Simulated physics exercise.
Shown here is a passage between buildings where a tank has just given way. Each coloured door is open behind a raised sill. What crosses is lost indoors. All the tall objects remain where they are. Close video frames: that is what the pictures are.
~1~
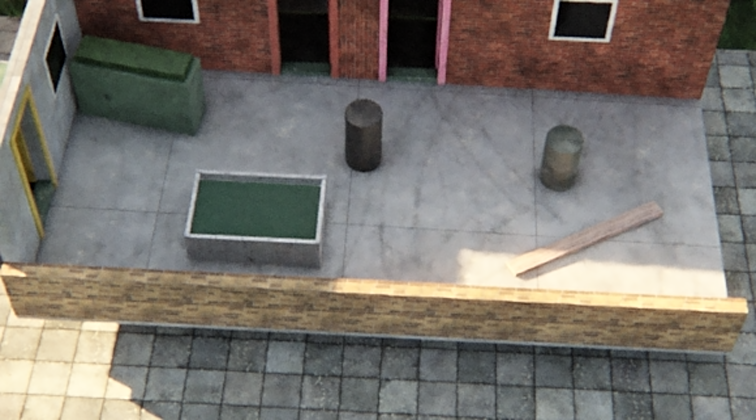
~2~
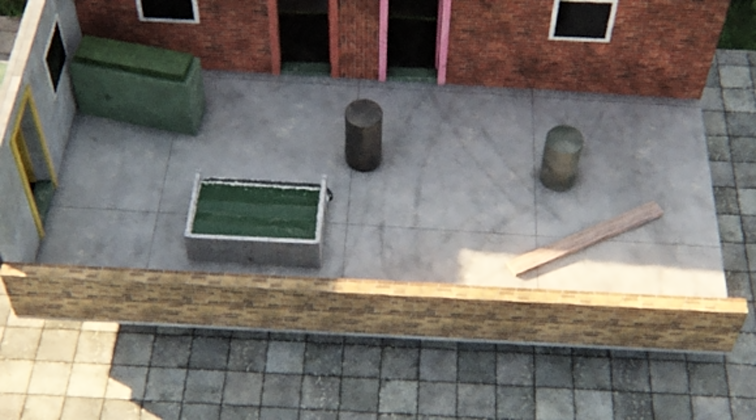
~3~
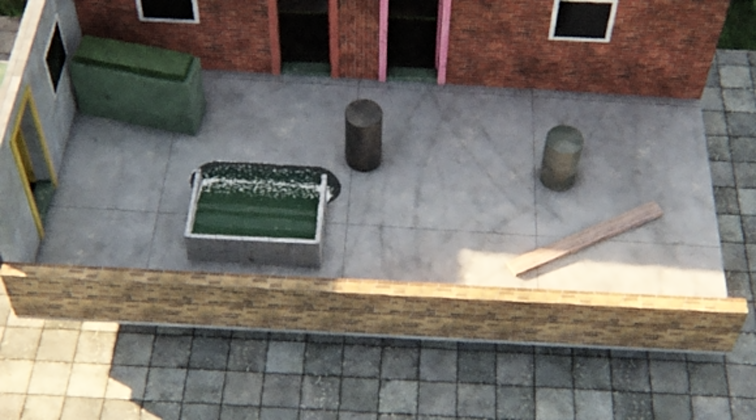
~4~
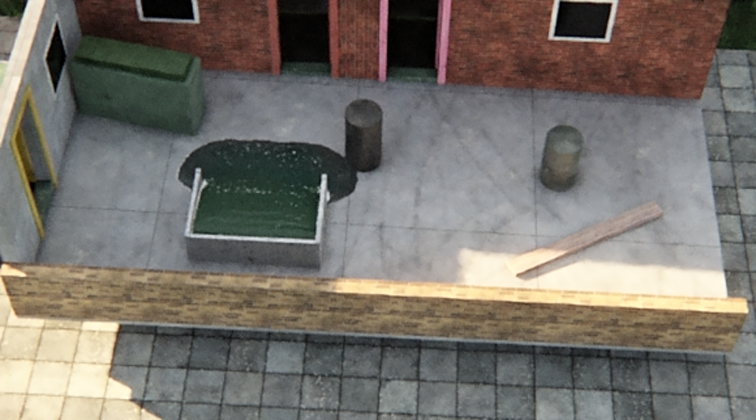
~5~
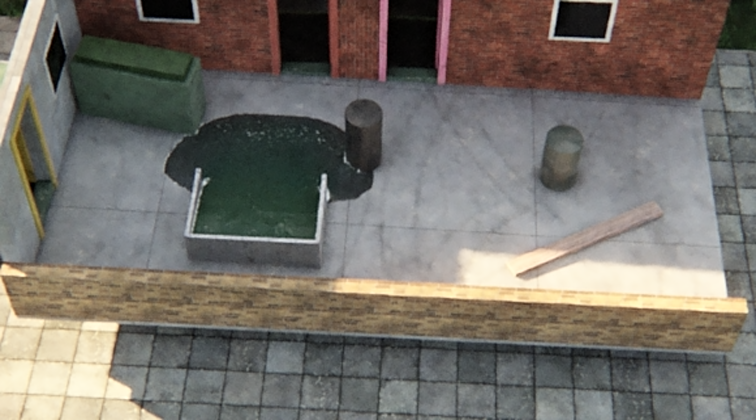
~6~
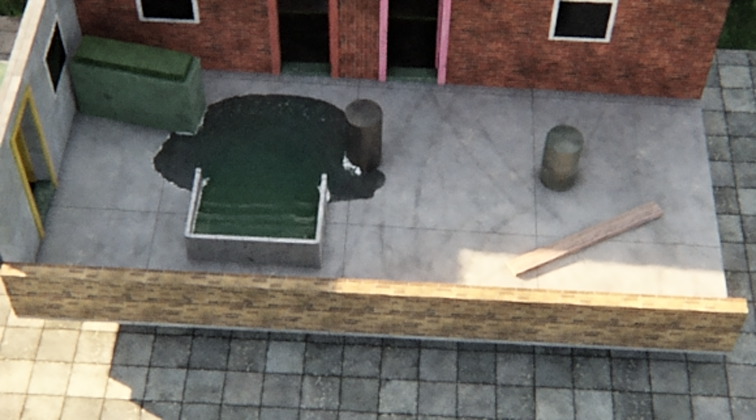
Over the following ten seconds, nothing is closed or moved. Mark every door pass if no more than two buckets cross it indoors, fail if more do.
Marks: Red door fail, pink door pass, yellow door pass.
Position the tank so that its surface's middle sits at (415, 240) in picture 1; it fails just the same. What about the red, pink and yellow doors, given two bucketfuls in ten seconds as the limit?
Red door: Beneath; pink door: Above; yellow door: Beneath.
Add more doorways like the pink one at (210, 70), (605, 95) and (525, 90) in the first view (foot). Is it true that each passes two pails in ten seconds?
Outcome by door - past the limit, within the limit, within the limit.
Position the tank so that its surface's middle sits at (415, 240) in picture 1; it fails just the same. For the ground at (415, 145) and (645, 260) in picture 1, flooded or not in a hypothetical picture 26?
I'd say swamped for the first and still dry for the second.
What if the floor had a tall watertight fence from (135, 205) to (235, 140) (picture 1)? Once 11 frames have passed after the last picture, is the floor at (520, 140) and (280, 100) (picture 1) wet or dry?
Unwetted; inundated.
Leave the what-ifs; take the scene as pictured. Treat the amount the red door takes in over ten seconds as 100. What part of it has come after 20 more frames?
Near 95 per cent, give or take.
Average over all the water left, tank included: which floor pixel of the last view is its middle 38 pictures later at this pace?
Around pixel (343, 139).
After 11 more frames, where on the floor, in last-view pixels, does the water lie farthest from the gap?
Near (493, 89).
A moment on, water covers 20 % of the floor; the red door over two buckets in, the pink door not reached, the yellow door not reached.
Next, water covers 25 % of the floor; the red door far over two buckets in, the pink door wet at the sill, nothing in, the yellow door not reached.
Then, water covers 35 % of the floor; the red door far over two buckets in, the pink door under two buckets in, the yellow door not reached.
Later, water covers 55 % of the floor; the red door far over two buckets in, the pink door under two buckets in, the yellow door wet at the sill, nothing in.
In the end, water covers 55 % of the floor; the red door far over two buckets in, the pink door under two buckets in, the yellow door wet at the sill, nothing in.
